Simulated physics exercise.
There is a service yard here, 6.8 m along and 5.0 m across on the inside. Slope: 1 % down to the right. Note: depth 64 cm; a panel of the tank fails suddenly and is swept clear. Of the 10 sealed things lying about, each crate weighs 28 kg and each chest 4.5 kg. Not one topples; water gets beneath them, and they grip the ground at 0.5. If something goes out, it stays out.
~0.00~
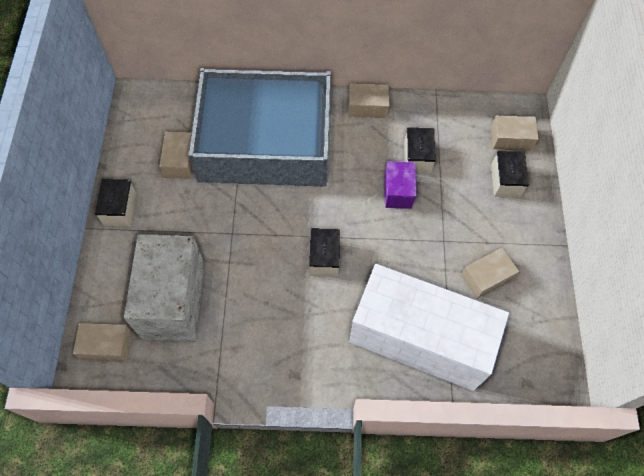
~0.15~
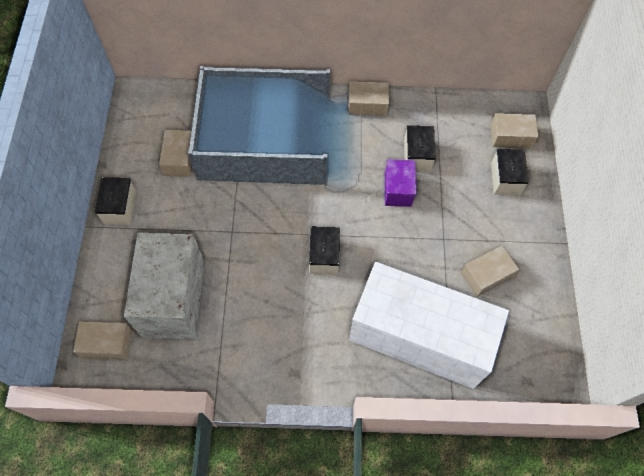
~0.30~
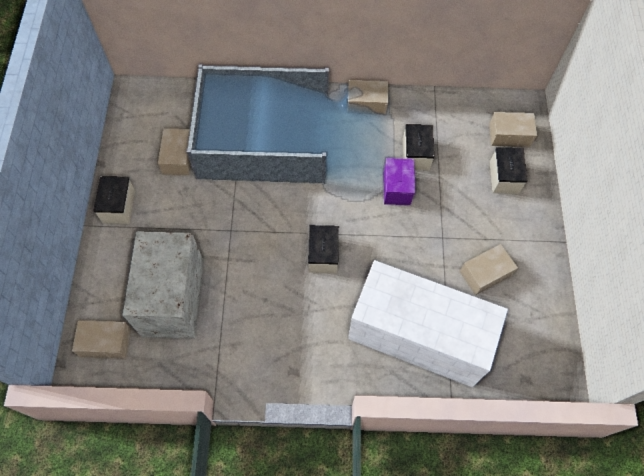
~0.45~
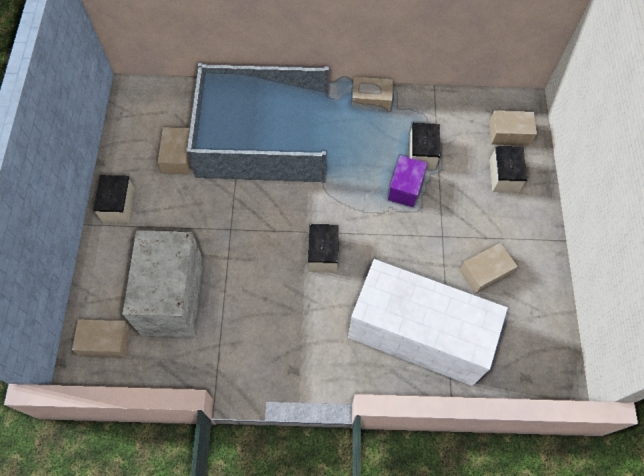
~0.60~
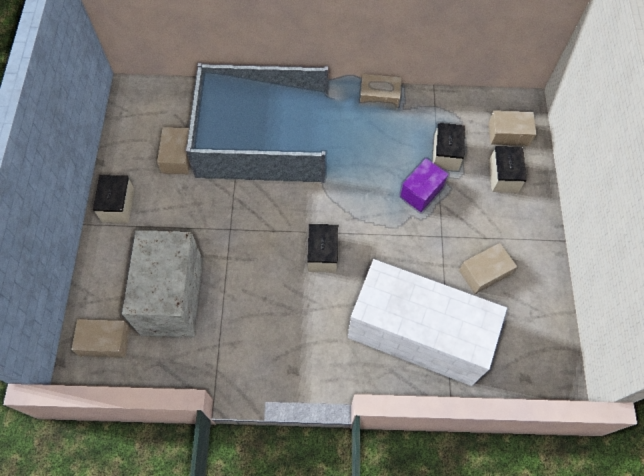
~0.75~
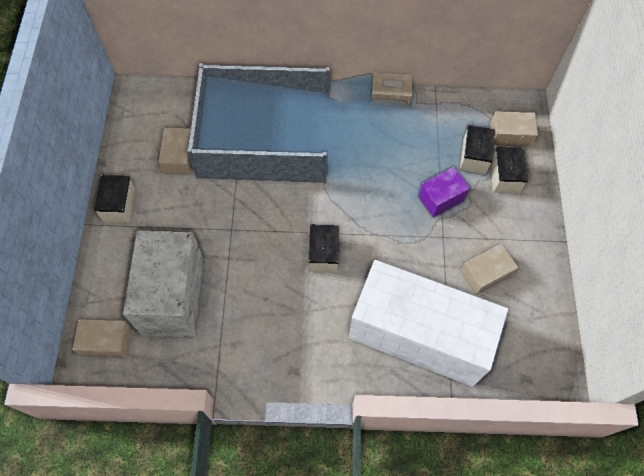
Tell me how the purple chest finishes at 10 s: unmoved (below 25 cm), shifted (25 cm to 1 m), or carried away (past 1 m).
Carried away.
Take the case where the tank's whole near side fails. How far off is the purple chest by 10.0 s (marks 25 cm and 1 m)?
Well, the purple chest keeps its spot.
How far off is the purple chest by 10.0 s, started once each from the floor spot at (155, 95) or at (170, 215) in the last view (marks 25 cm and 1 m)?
Nearly still; moved partway.
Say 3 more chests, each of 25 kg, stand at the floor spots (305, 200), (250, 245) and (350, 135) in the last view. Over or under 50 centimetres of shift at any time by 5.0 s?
Taking them in order: Not far enough, not far enough and far enough.
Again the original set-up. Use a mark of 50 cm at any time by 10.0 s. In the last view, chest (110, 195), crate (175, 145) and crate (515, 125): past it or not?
Within, within, beyond.
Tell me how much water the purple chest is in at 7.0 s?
Somewhere close to 13 cm.
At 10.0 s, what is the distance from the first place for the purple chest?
Distance: Near 300 cm.
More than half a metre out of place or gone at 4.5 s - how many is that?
Answer: 6.
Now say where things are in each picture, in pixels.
The purple chest at (401, 179), on the bottom; 2.4 m2 under water; 0 of 10 have shifted, in the first picture.
The purple chest at (401, 177), on the bottom; water covers 3.2 m2; 0 of 10 have shifted, in the second picture.
The purple chest at (400, 175) rests on the ground; water covers 4.1 m2; 0 of 10 have shifted, in the third picture.
The purple chest at (409, 175) rests on the ground, 13 cm from its start; 4.9 m2 under water; 3 of 10 have shifted, in the fourth picture.
The purple chest at (426, 179), on the bottom, 37 cm from its start; water covers 6.2 m2; 3 of 10 have shifted, in the fifth picture.
The purple chest at (446, 186) rests on the ground, 65 cm from its start; 7.7 m2 under water; 3 of 10 have shifted, in the sixth picture.
After 2.0 s the purple chest is near (562, 262), 2.5 m from its start, aground; 0 of 10 are out; 4 afloat.
After 4.5 s the purple chest is near (513, 374), 3.1 m from its start, afloat; 0 of 10 are out; 4 afloat.
After 7.0 s the purple chest is near (500, 376), 3.0 m from its start, afloat; 0 of 10 are out; 5 afloat.
After 10.0 s the purple chest is near (499, 377), 3.0 m from its start, afloat; 0 of 10 are out; 5 afloat.
